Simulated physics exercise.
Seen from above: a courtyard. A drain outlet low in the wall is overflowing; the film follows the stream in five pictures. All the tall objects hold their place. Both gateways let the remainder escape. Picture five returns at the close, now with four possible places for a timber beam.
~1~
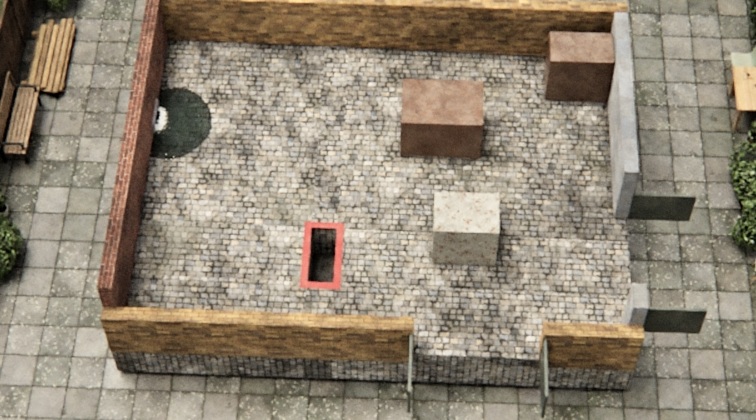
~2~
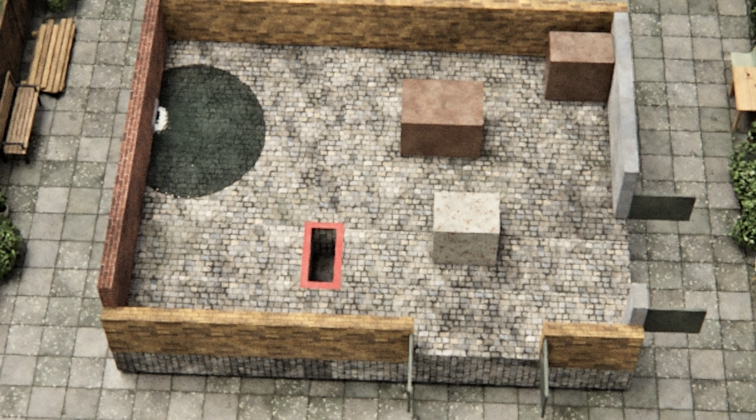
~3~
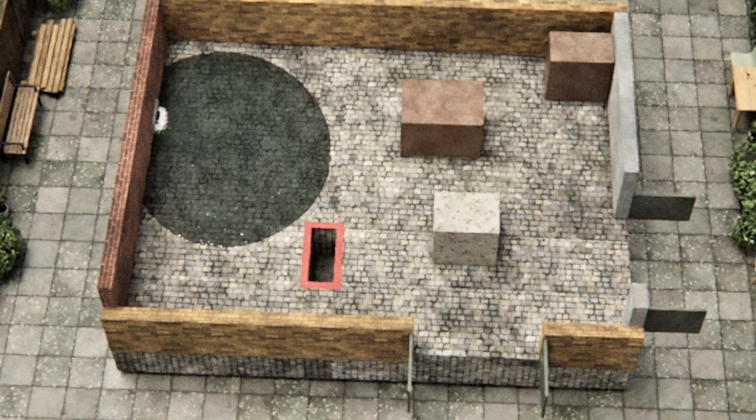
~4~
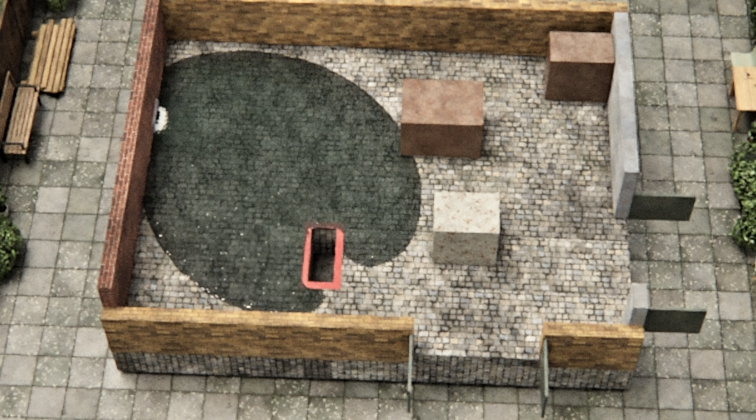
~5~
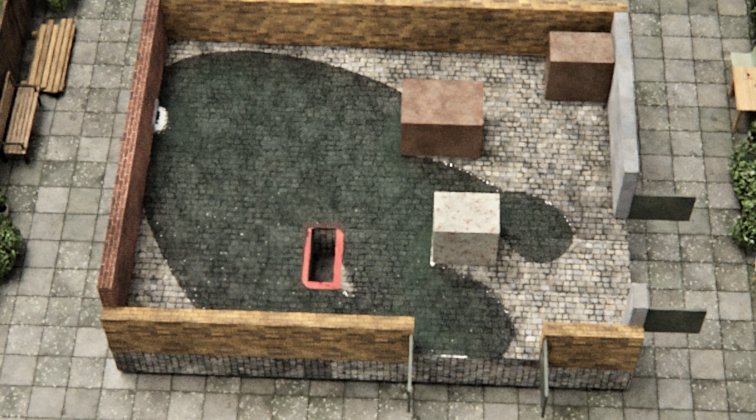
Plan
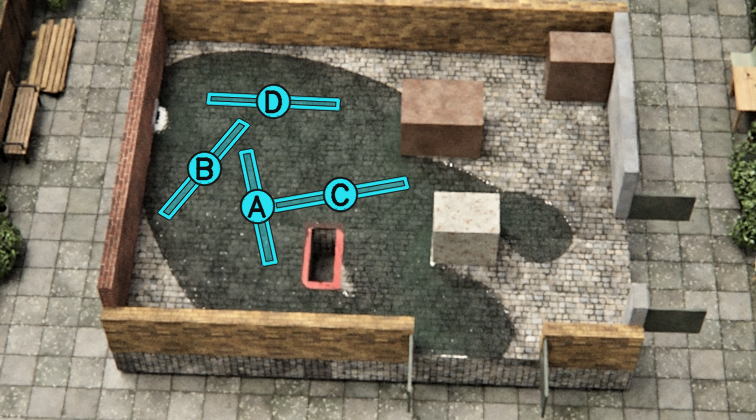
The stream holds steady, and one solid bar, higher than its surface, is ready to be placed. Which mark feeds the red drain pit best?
It is D.
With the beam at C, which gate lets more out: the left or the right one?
The right gate.
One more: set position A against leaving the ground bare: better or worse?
Worse.
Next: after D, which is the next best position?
It is C.
On the marked copy, A from (246, 151) to (270, 263); B from (164, 215) to (243, 122); C from (274, 205) to (406, 182); D from (208, 98) to (337, 104).
With A, about 5 % of the stream goes into the red drain pit, about 95 % out by the gates.
With B, next to none of the stream goes into the red drain pit, about 98 % out by the gates.
With C, about 15 % of the stream goes into the red drain pit, about 85 % out by the gates.
With D, about 26 % of the stream goes into the red drain pit, about 74 % out by the gates.
